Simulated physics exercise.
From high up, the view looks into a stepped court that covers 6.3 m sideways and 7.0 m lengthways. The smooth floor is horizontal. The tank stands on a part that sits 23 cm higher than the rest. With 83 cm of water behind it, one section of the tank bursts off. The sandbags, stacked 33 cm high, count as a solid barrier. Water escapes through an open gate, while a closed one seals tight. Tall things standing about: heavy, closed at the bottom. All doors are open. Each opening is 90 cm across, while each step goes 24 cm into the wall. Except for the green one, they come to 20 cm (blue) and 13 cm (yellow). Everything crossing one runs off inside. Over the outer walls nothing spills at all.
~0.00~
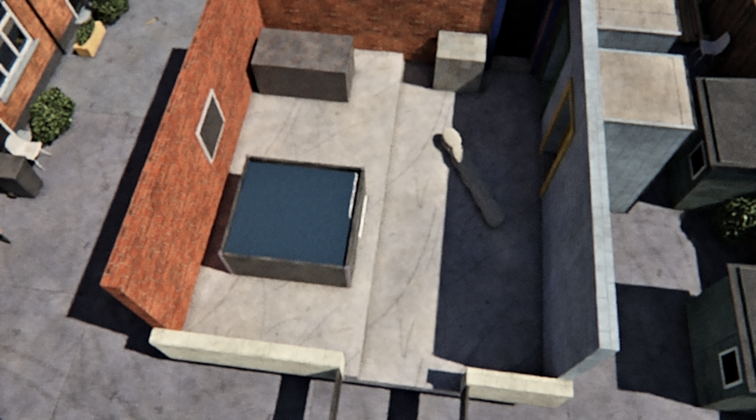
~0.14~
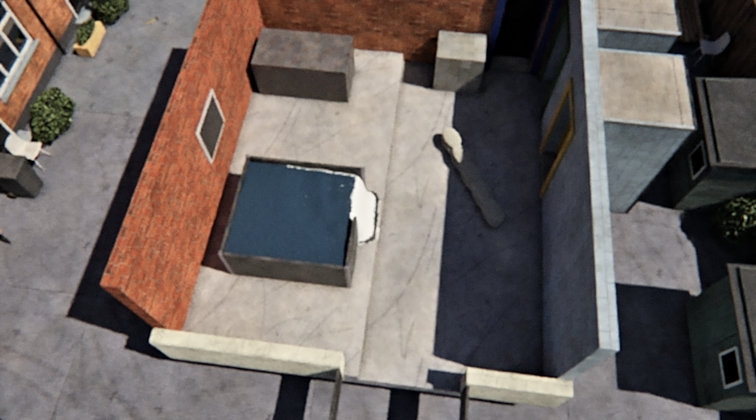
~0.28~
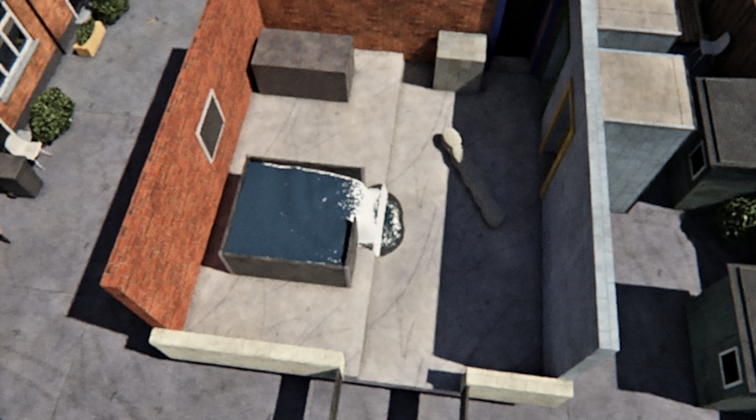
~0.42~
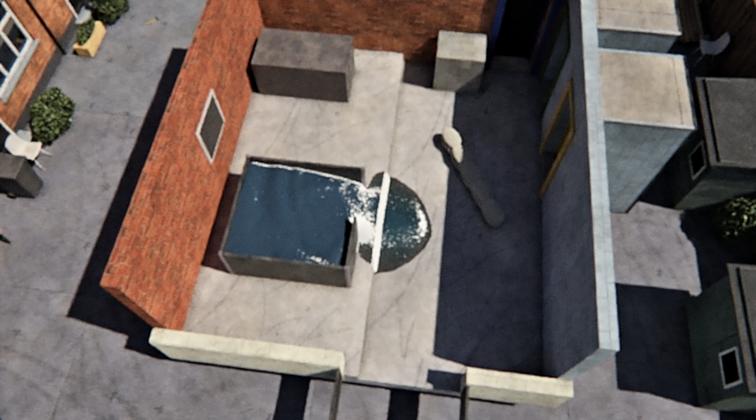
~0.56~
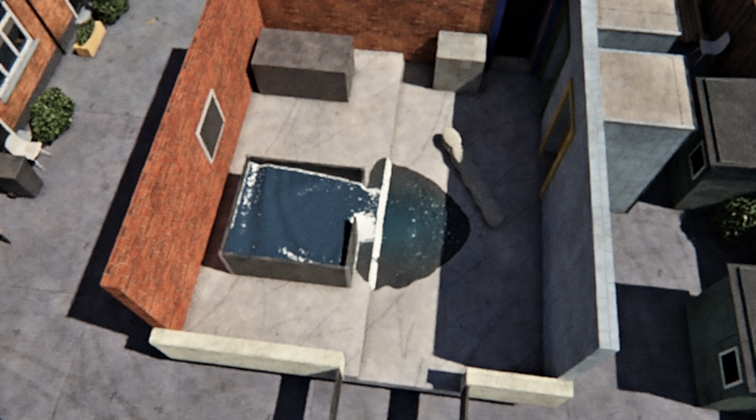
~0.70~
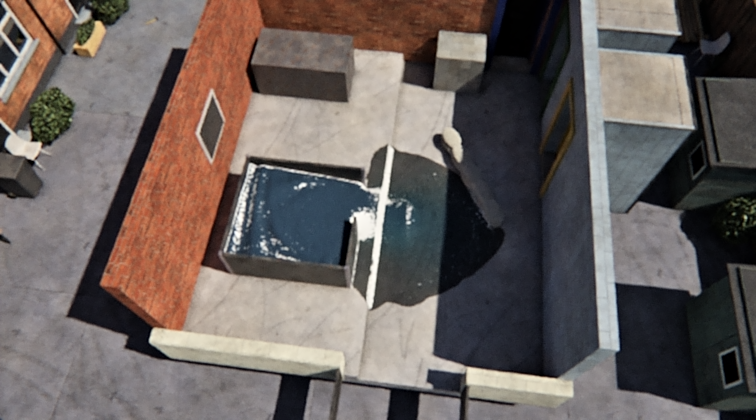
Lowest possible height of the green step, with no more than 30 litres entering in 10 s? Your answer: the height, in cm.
I would say 9.5 cm.
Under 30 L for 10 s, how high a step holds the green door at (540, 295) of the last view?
Roughly 29 cm.
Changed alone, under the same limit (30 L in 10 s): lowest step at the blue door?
I'd raise blue to close to 9.0 cm.
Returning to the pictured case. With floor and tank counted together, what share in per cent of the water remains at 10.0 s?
Something near 82 out of a hundred parts.
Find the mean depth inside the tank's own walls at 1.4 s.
Average depth: Approx. 57 cm.
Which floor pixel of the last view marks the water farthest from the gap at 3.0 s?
Near pixel (534, 96).
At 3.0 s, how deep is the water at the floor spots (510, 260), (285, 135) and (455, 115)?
Close to 11, 0 and 1 cm deep.
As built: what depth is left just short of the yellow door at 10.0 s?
Roughly 13.0 cm deep.
After 1.4 s water covers 25 % of the floor, deepest (48 cm) near (470, 196); it has not reached the green door.
After 3.0 s water covers 40 % of the floor, deepest (42 cm) near (534, 387); 2 cm at the green door, 0 litres in over its 7 cm step.
After 10.0 s water covers 55 % of the floor, deepest (16 cm) near (403, 97); 11 cm at the green door, 66 litres in over its 7 cm step.
At the green door as built, the water arrived by 3.0 s and peaked near 14 cm at 8.4 s.
Run again over the same 10 s with other heights there, 41 litres in over 8.5 cm, 6 litres over 12 cm. The limit of 30 litres is kept from about 9.5 cm up.
